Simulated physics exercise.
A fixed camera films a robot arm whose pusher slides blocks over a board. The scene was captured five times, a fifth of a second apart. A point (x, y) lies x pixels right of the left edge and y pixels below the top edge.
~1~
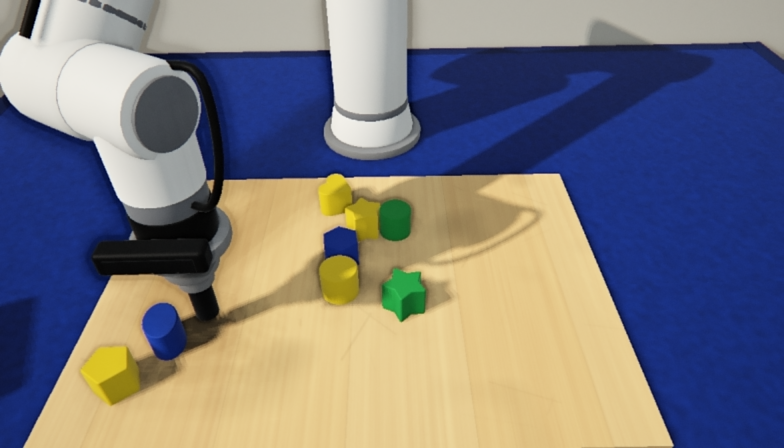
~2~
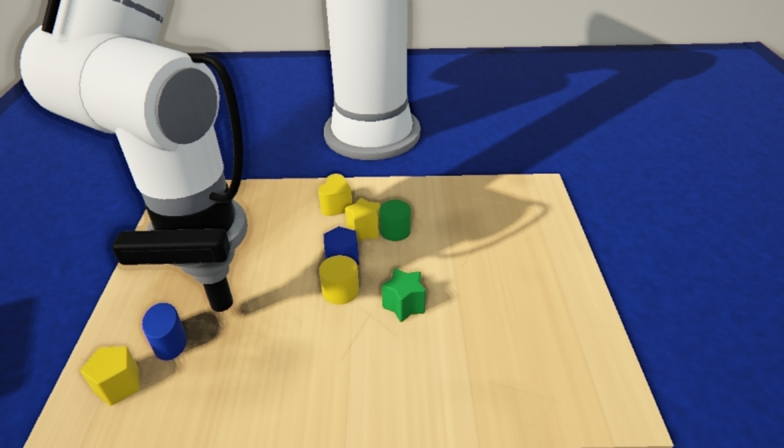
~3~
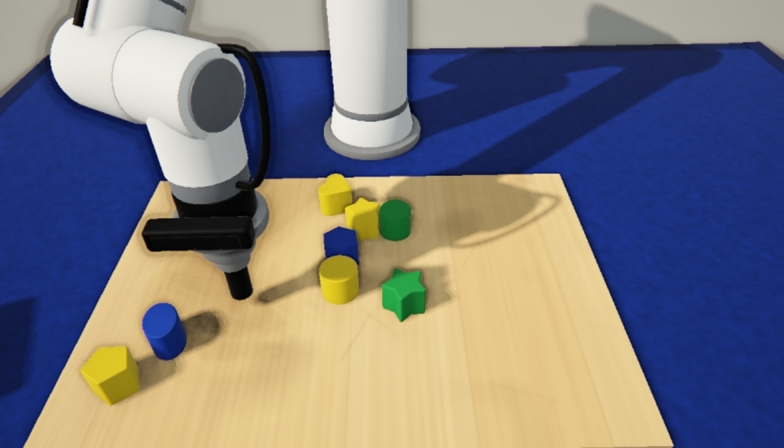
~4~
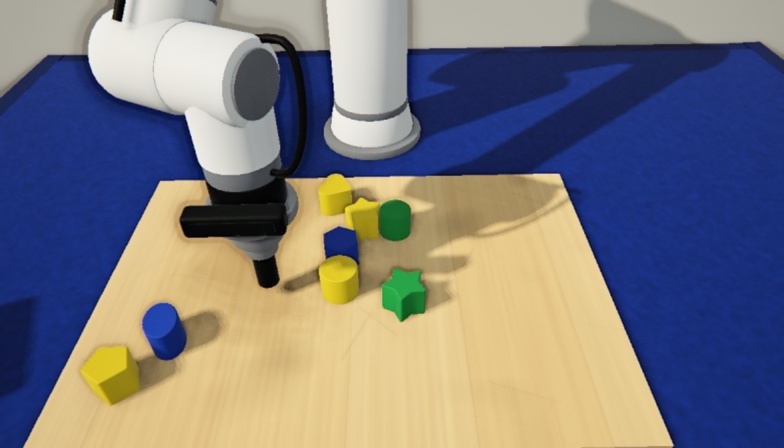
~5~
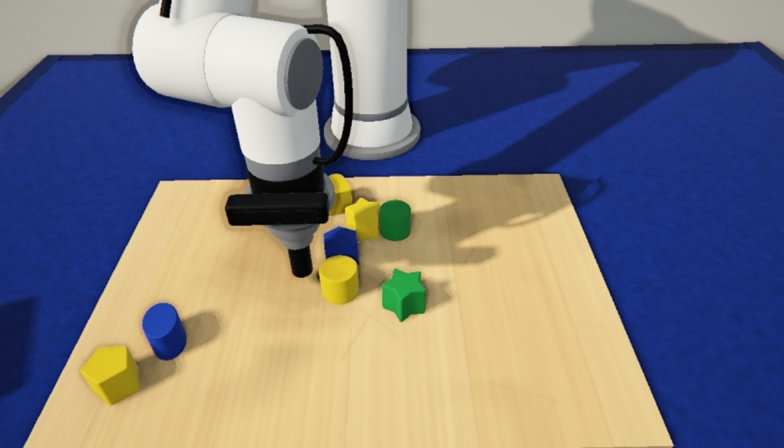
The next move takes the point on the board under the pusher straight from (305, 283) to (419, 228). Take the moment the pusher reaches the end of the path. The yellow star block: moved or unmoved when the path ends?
Here's my answer: The yellow star block gets displaced.
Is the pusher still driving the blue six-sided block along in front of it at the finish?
No - that is not the case.
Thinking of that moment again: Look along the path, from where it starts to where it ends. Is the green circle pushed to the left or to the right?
Its sideways move is to the left.
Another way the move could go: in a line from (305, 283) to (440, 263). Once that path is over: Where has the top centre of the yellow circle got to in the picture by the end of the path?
By then it is at (372, 273).
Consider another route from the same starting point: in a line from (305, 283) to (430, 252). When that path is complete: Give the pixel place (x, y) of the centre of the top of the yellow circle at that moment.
The middle of its upper face will lie at (356, 269).
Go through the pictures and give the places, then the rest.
The first frame shows pusher tip at (208, 313); block tops, yellow circle at (338, 268); blue six-sided block at (340, 237); yellow star block at (364, 208); green circle at (395, 208).
The second frame shows pusher at (222, 304); blocks unchanged.
The third frame shows pusher at (242, 293); blocks unchanged.
The fourth frame shows pusher at (269, 281); blocks unchanged.
The fifth frame shows pusher at (303, 271); yellow circle at (338, 268); blue six-sided block at (340, 237); yellow star block at (364, 208); green circle at (395, 208).
On the path given first. One third of the way, pusher at (345, 252); blue six-sided block at (357, 225); yellow star block at (367, 204).
Two thirds of the way, pusher at (384, 233); blue six-sided block at (368, 210), turned 50° anticlockwise; yellow star block at (369, 192); green circle at (399, 204).
At the end, pusher at (419, 216); yellow circle in place; blue six-sided block at (368, 210), turned 55° anticlockwise; yellow star block at (369, 192), turned 15° clockwise; green circle at (411, 191).
